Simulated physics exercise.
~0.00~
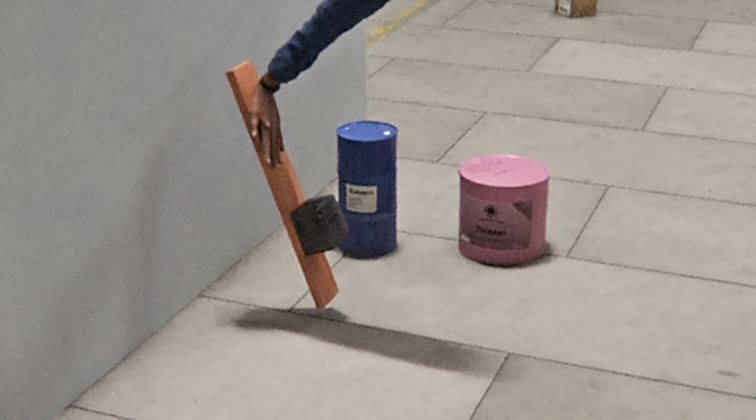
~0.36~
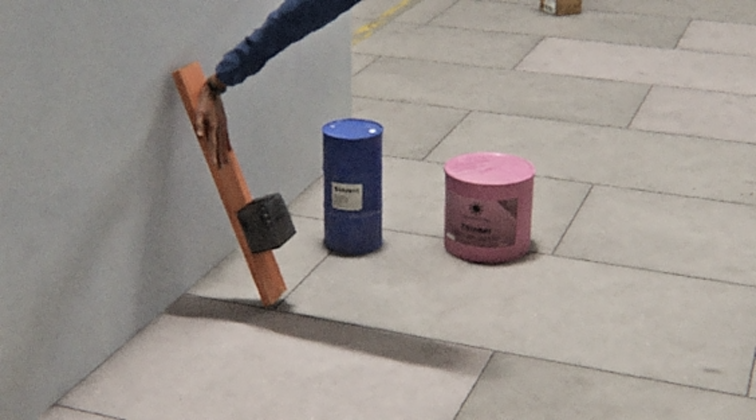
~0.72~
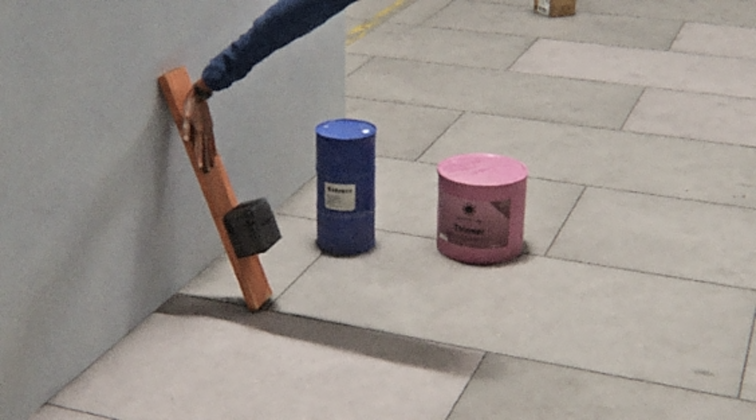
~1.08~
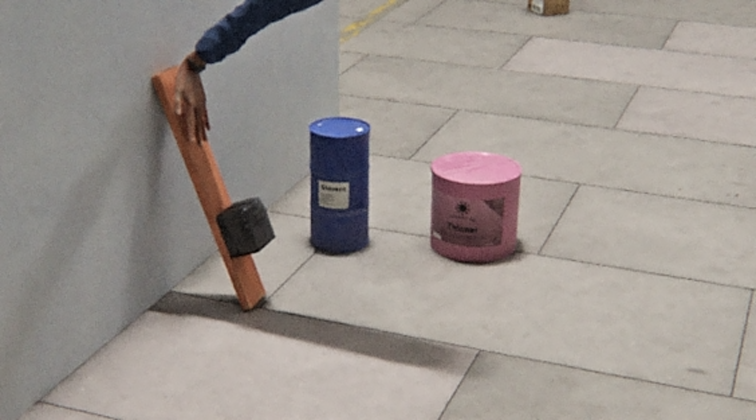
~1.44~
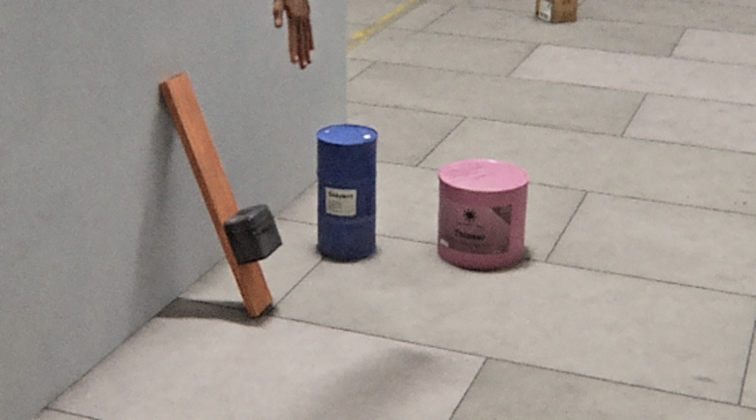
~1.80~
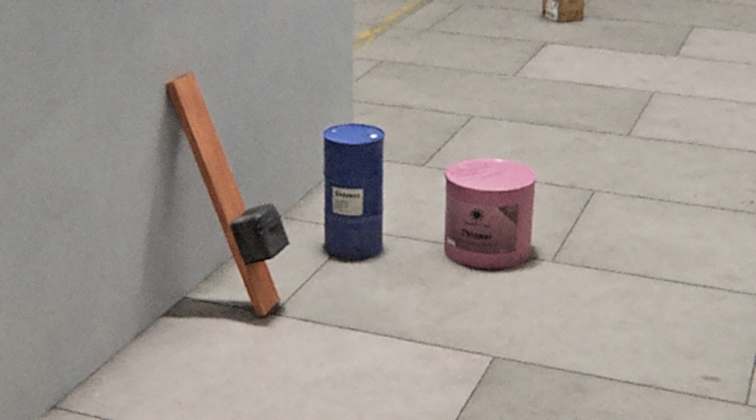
To begin with, a hand at the end of a blue sleeve holds an orange plank with a dark block attached to its lower part, tilted beside a grey wall. A blue canister and a pink pail stand to the right on the tiled floor. The hand brings the plank left until its upper end leans against the wall. The hand then lets go and draws back upward out of view. Left alone, the plank stays leaning with its foot on the floor, while the canister and pail remain standing where they were.
